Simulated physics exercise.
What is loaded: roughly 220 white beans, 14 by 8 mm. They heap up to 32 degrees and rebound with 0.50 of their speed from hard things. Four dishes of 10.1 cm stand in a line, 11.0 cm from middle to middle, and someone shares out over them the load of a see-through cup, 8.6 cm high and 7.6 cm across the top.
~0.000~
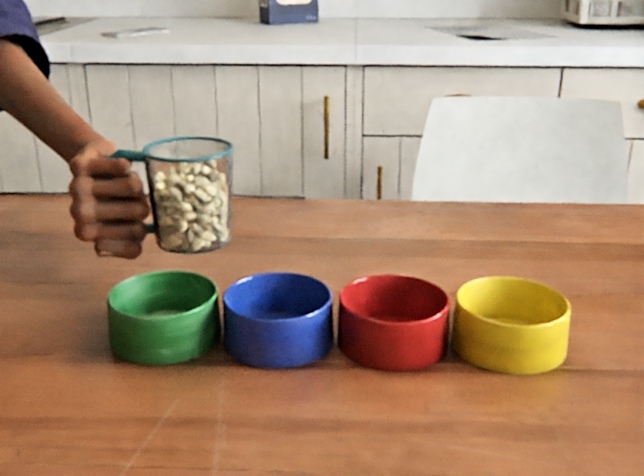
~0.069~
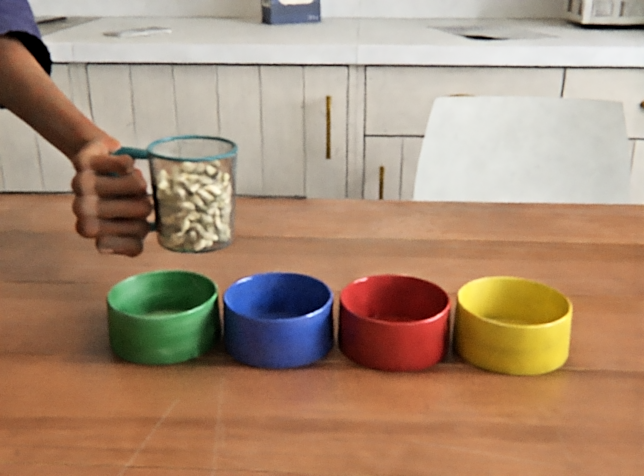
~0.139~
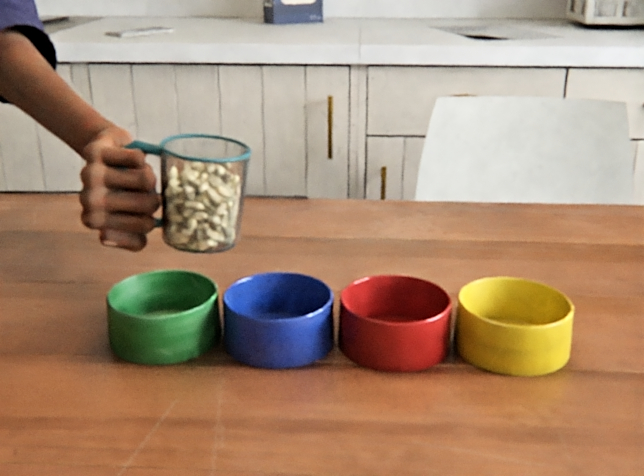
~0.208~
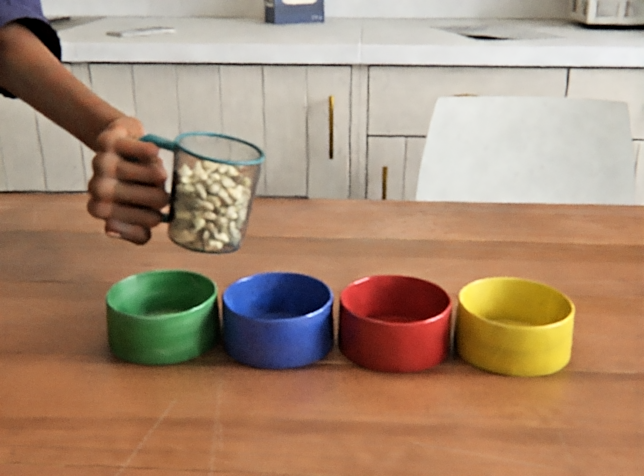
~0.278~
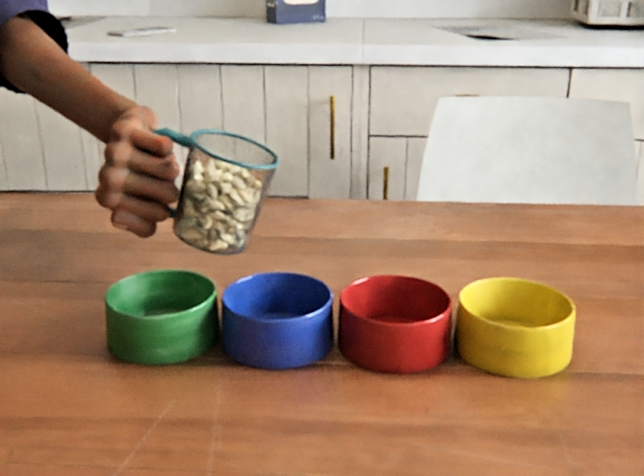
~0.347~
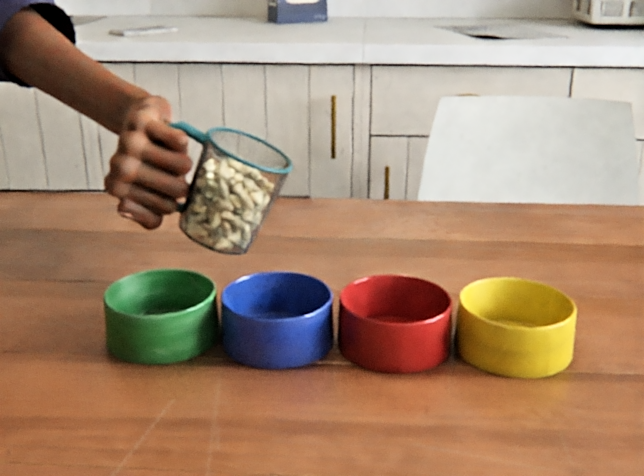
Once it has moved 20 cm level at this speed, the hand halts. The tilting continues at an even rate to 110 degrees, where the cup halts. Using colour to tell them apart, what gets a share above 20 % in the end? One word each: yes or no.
Red: No; blue: No; green: No; yellow: Yes; counter: No.
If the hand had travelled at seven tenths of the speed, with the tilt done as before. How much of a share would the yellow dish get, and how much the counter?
The shares would then be yellow 10 and counter 10.
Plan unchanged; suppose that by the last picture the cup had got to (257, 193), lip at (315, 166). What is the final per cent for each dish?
Final shares - red 0 %, blue 0 %, green 0 %, yellow 90 %.
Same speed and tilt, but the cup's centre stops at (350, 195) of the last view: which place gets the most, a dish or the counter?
That'd be red, it takes the most.
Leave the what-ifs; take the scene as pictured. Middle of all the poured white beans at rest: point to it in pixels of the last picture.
Estimated resting centre: Around (501, 330).
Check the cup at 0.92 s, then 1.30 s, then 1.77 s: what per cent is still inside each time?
First 100, then 95, then 15 per cent.
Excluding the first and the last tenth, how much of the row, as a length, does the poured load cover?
I'd put it near 9 cm.
After 0.92 s, tilt 71 degrees; cup holds 100 %.
Then, at 1.30 s, tilt 103 degrees; cup holds 95 %.
Then, at 1.77 s, tilt 110 degrees; cup holds 15 %, red 10 %, yellow 70 %.
By 2.6 s all is still; red 10 %, blue 0 %, green 0 %, yellow 85 %, counter 5 %.
